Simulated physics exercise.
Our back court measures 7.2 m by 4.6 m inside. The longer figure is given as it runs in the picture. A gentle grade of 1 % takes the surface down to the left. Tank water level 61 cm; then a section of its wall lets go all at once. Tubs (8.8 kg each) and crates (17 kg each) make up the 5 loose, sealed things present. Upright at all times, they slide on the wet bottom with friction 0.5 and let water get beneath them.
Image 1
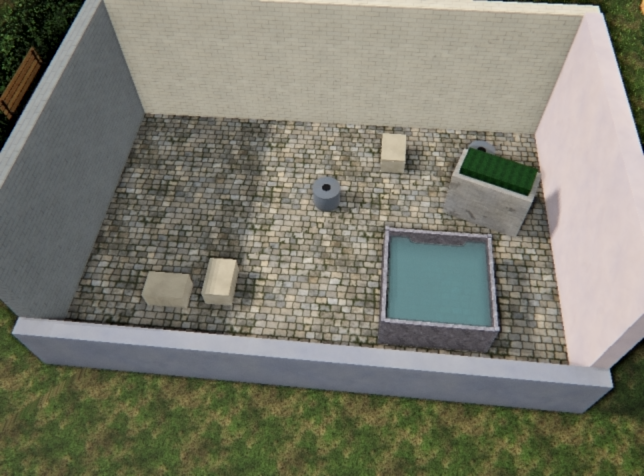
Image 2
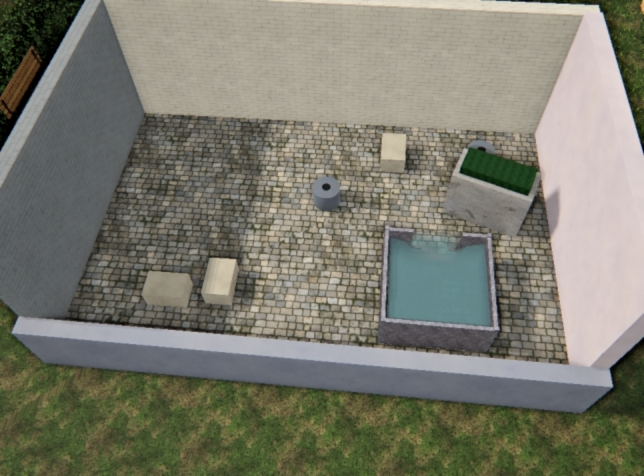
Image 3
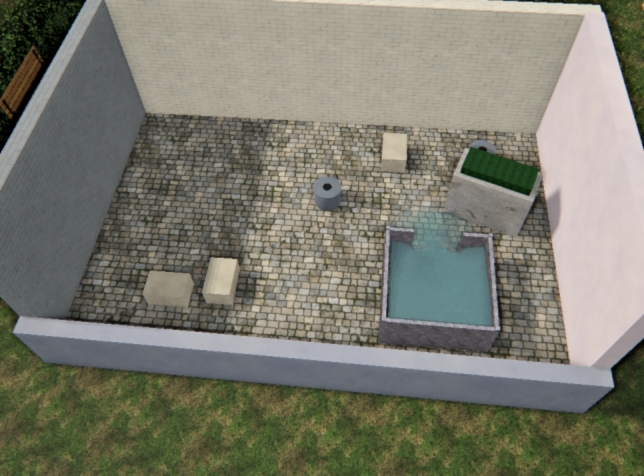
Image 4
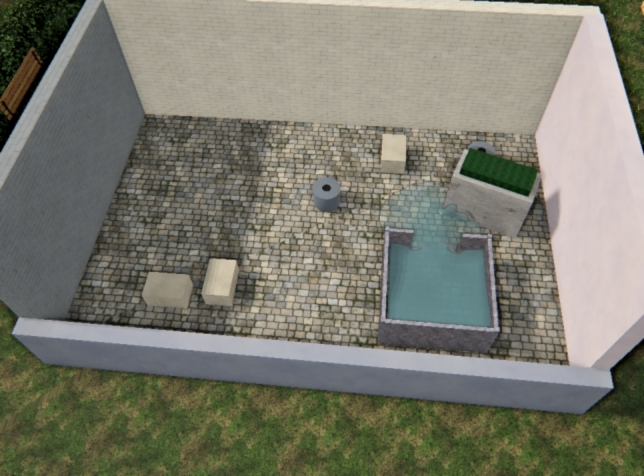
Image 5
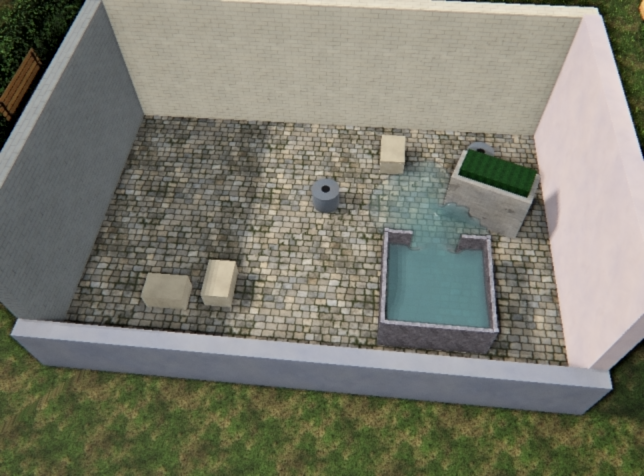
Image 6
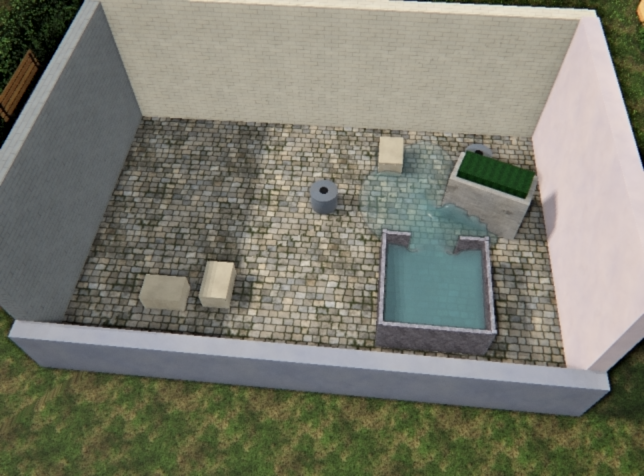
At the start, a square stone tank of blue-green water stands in a walled, paved court among pale blocks, a grey cylinder and a green-topped planter. Water pours through the tank's far side, then fans across the paving towards the back block and along the planter, while the objects stay put.
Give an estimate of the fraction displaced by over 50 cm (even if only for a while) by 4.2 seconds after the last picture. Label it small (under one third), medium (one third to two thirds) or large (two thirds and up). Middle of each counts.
Small.
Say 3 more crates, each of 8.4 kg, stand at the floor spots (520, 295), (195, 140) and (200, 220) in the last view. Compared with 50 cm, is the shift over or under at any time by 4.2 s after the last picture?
In the order asked: Farther than that, farther than that, not as far.
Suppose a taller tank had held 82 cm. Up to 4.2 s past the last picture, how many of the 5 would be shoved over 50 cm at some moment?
Result: 1.
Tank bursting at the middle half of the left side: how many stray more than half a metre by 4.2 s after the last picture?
Count: 2.
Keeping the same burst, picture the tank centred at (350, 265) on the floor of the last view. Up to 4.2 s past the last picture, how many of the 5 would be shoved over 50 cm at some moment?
That gives 3 of them.
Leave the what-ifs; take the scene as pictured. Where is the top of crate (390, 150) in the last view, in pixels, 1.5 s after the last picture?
Around (351, 126).
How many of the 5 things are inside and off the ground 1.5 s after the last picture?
Tally: 0 of them.
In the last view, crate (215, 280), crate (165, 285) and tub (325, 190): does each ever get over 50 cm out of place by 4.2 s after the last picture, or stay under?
One by one: Below the line; below the line; below the line.
Then, 0.4 s after the last picture 0 of 5 are over 50 cm from their spots; 0 afloat.
Then, 1.5 s after the last picture 1 of 5 are over 50 cm from their spots; 0 afloat.
Then, 2.8 s after the last picture 1 of 5 are over 50 cm from their spots; 0 afloat.
Then, 4.2 s after the last picture 1 of 5 are over 50 cm from their spots, and 1 have been at some point; 0 afloat.
